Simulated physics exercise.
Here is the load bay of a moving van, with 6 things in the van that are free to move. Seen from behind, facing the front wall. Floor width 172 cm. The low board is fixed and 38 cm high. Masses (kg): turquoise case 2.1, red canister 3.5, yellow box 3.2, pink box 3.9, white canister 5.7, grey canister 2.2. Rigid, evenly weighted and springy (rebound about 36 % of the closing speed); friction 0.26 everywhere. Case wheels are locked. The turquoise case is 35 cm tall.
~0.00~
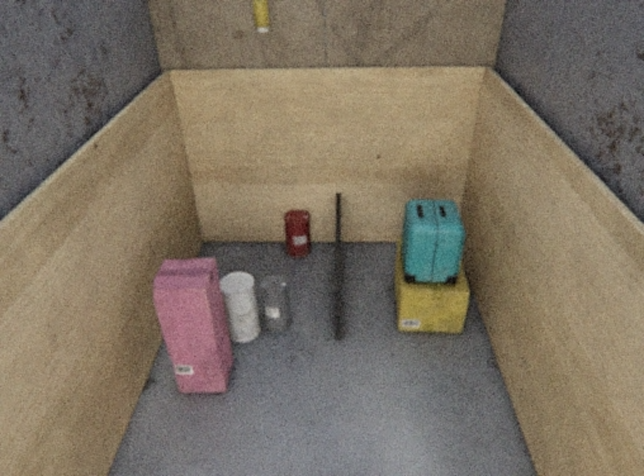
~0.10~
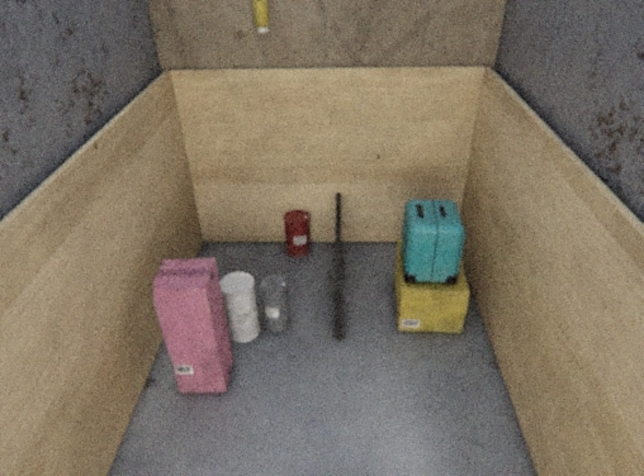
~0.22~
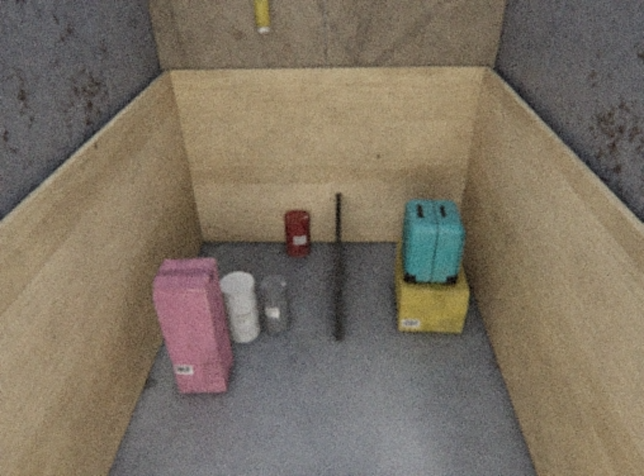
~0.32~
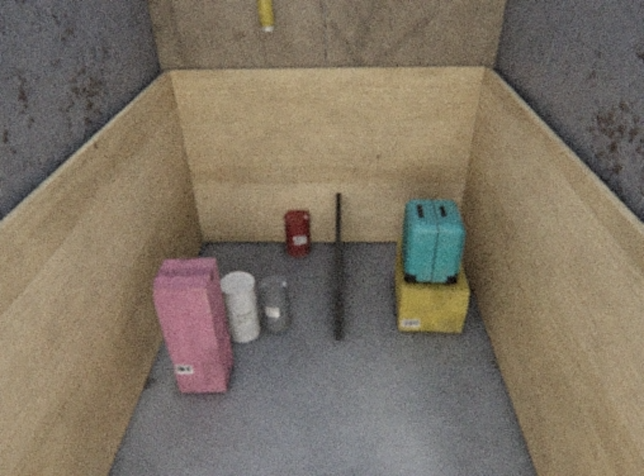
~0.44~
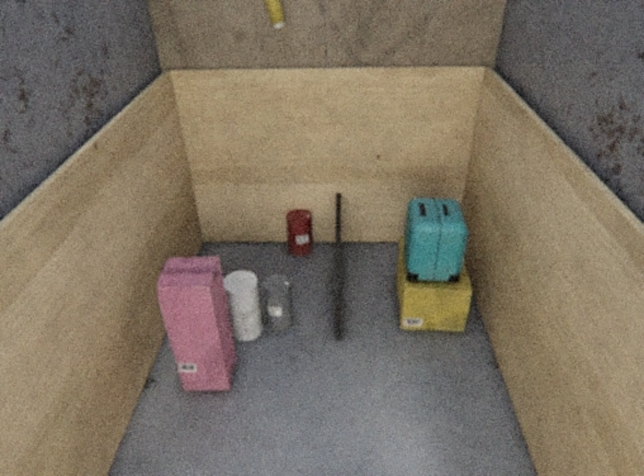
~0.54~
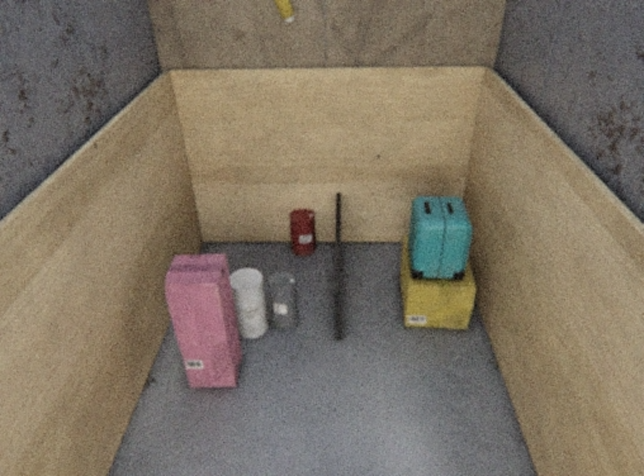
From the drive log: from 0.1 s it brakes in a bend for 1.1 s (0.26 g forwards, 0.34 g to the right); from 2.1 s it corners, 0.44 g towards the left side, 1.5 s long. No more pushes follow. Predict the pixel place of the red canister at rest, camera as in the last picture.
It ends at about (210, 233).
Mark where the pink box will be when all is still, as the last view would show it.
Around (179, 278).
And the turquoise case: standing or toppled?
The turquoise case topples.
After 0.84 s, push 0.26 g forwards, 0.34 g right; red canister moved 11 cm near (314, 232); pink box moved 25 cm; turquoise case moved 25 cm.
After 2.64 s, push 0.44 g left; red canister moved 6 cm near (307, 232); pink box moved 57 cm; grey canister moved 38 cm.
After 2.94 s, push 0.44 g left; red canister moved 20 cm near (267, 232); pink box moved 44 cm; grey canister moved 39 cm.
After 3.24 s, push 0.44 g left; red canister moved 58 cm near (210, 232); turquoise case 39° off upright; grey canister moved 65 cm.
In the end (4.5 s), down from a stack or step, turquoise case; not toppled but over 15 cm from the start, red canister, yellow box, pink box, white canister and grey canister. At the end, from the last picture's camera, red canister near (210, 233).
